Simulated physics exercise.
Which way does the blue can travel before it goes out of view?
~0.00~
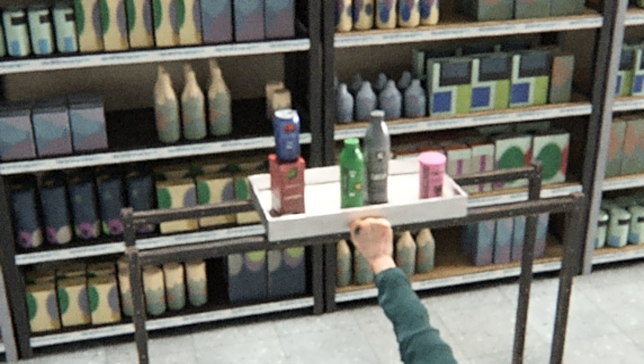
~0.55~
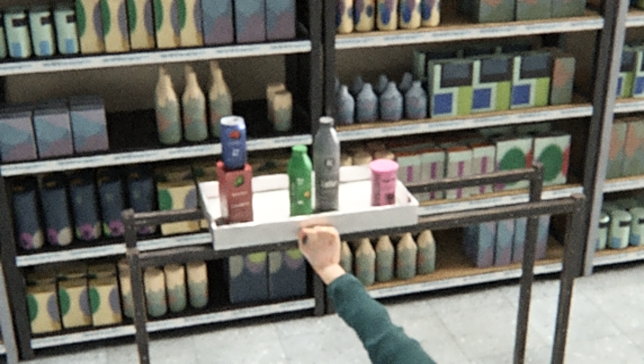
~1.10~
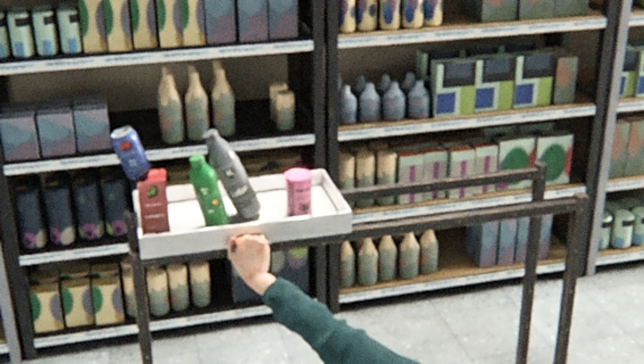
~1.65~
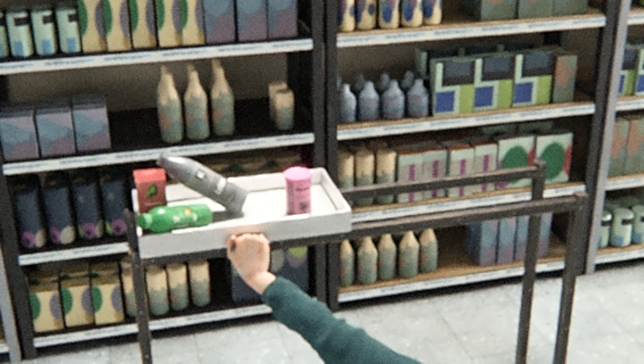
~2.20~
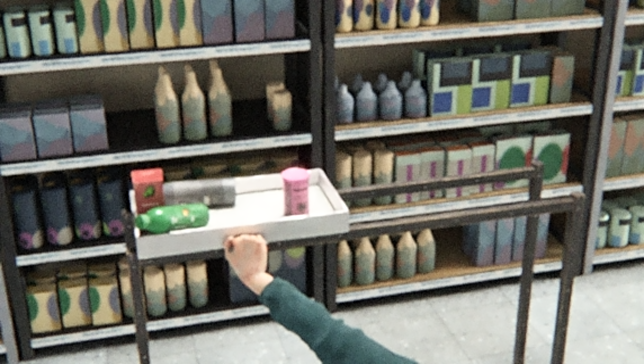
It travels to the left along with the sliding tray, and is leaning when last seen.
